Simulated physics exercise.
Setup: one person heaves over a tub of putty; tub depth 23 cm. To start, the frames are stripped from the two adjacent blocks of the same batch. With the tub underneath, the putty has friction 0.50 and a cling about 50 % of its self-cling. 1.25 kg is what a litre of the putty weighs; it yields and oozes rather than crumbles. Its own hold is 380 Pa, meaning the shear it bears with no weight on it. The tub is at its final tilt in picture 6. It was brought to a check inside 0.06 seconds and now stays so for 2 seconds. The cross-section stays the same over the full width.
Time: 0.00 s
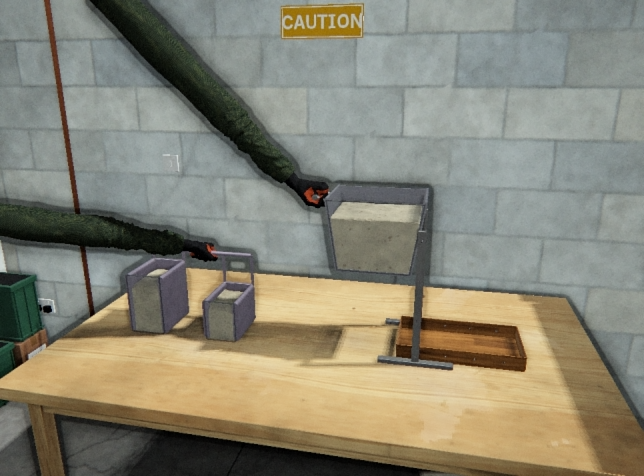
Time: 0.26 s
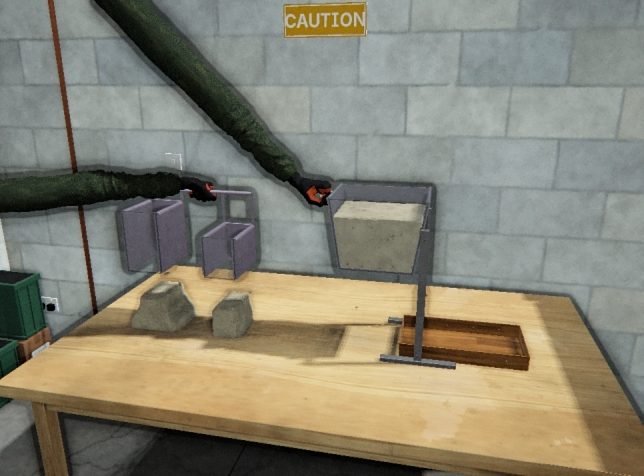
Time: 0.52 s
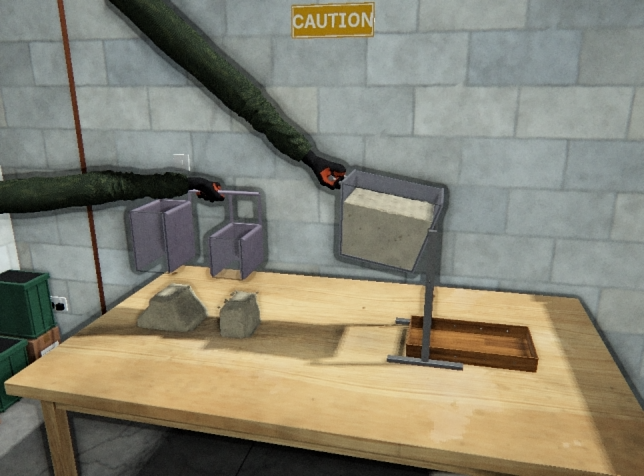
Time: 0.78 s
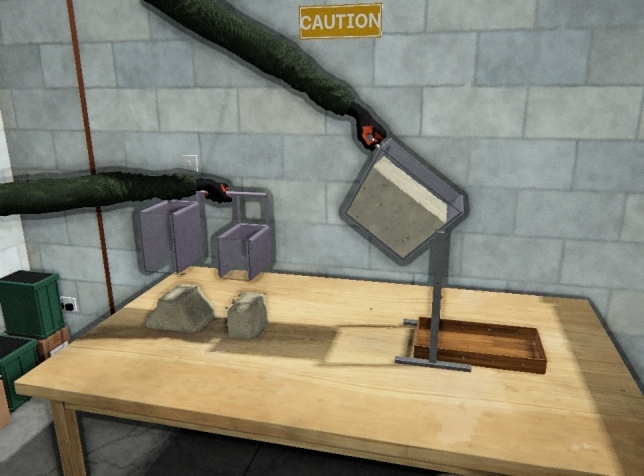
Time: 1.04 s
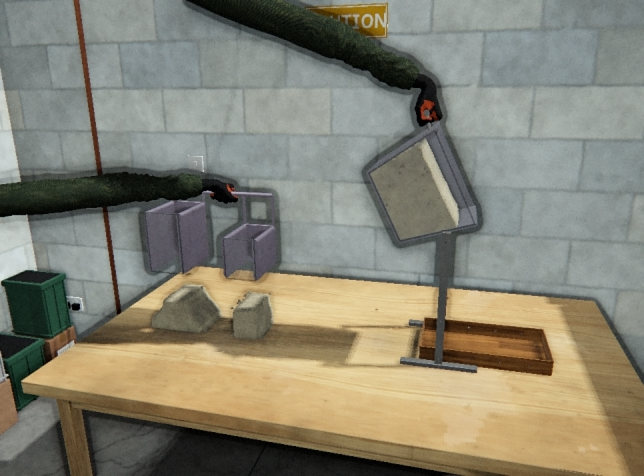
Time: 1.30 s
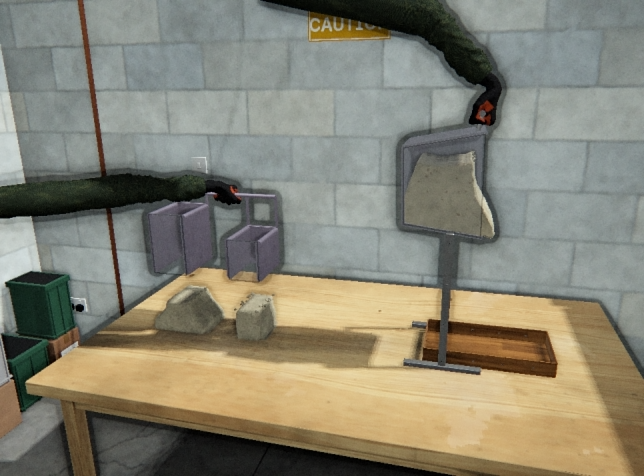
A gloved hand lifted the molds off two small gray blocks, which sagged slightly, while another gripped a tub of gray putty and then turned it clockwise onto its side above a wooden tray.
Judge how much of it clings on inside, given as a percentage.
Something like 32 % clings on inside.
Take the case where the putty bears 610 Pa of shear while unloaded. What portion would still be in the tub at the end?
Around 40 per cent.
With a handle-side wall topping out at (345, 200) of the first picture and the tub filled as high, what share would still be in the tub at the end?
In that case close to 45 %.
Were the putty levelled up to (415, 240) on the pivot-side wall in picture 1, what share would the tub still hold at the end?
Result: Approx. 60 % remaining in tub.
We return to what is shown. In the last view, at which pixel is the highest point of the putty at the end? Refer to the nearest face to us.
Peak location: Approx. (436, 205).
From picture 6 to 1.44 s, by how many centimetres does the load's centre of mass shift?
Close to 8 centimetres.
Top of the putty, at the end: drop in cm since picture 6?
About 13 cm.
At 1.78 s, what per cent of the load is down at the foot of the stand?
50 %.
By 1.44 s, the tub is at 88 degrees and holds 68 %.
By 1.61 s, the tub is at 88 degrees and holds 43 %.
By 1.78 s, the tub is at 88 degrees and holds 34 %.
By 1.95 s, the tub is at 88 degrees and holds 32 %.
By 3.30 s, at the end, the tub is at 88 degrees and holds 32 %.
